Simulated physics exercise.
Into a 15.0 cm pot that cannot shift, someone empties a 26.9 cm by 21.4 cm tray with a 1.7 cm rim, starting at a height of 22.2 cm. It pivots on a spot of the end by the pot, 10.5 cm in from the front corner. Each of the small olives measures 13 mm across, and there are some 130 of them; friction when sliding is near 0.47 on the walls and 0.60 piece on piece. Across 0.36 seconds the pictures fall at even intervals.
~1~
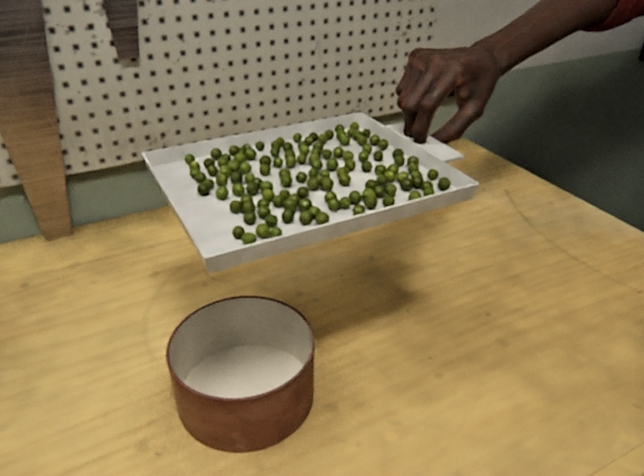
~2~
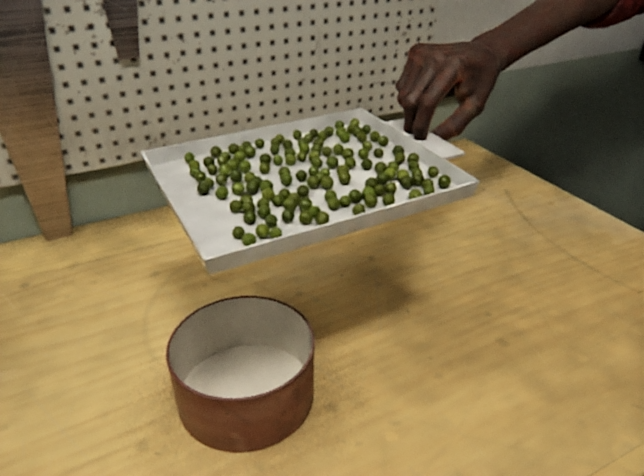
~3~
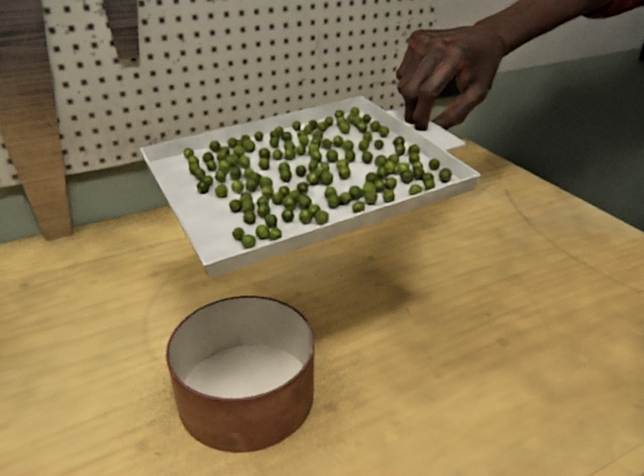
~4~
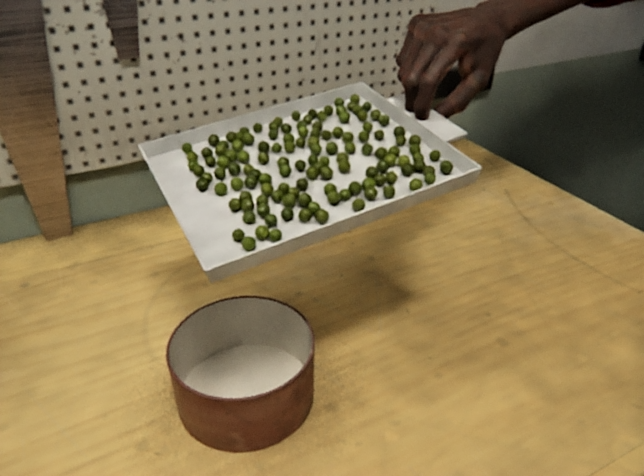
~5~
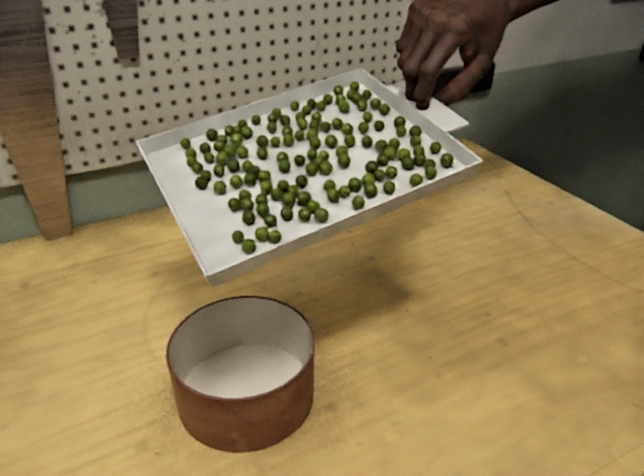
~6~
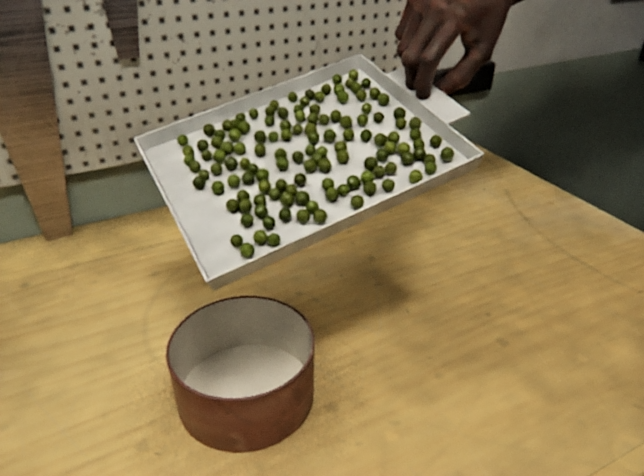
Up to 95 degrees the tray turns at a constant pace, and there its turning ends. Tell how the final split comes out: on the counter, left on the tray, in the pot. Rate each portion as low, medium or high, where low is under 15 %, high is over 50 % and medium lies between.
Counter medium, tray low, pot high.
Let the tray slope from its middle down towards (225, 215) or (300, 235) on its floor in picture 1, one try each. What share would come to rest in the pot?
That would be close to 15 per cent and then close to 65 per cent.
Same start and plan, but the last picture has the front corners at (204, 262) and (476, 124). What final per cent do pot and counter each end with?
Pot 5, counter 95.
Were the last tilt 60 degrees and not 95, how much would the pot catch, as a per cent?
Around 0 in a hundred.
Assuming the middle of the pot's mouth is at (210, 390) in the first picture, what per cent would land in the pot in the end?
Close to 95 in a hundred.
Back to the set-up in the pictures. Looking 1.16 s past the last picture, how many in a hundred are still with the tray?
About 100 per cent.
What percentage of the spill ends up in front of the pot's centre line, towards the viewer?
Roughly 100 per cent.
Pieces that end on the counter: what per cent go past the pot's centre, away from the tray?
That comes to roughly 80 percent.
Then, 0.71 s after the last picture, tilt 53 degrees; the tray holds 100 %, the pot 0 %.
Then, 1.16 s after the last picture, tilt 77 degrees; the tray holds 100 %, the pot 0 %.
Then, 1.70 s after the last picture, tilt 95 degrees; the tray holds 15 %, the pot 30 %.
In the end, counter 35 %, tray 0 %, pot 65 %.
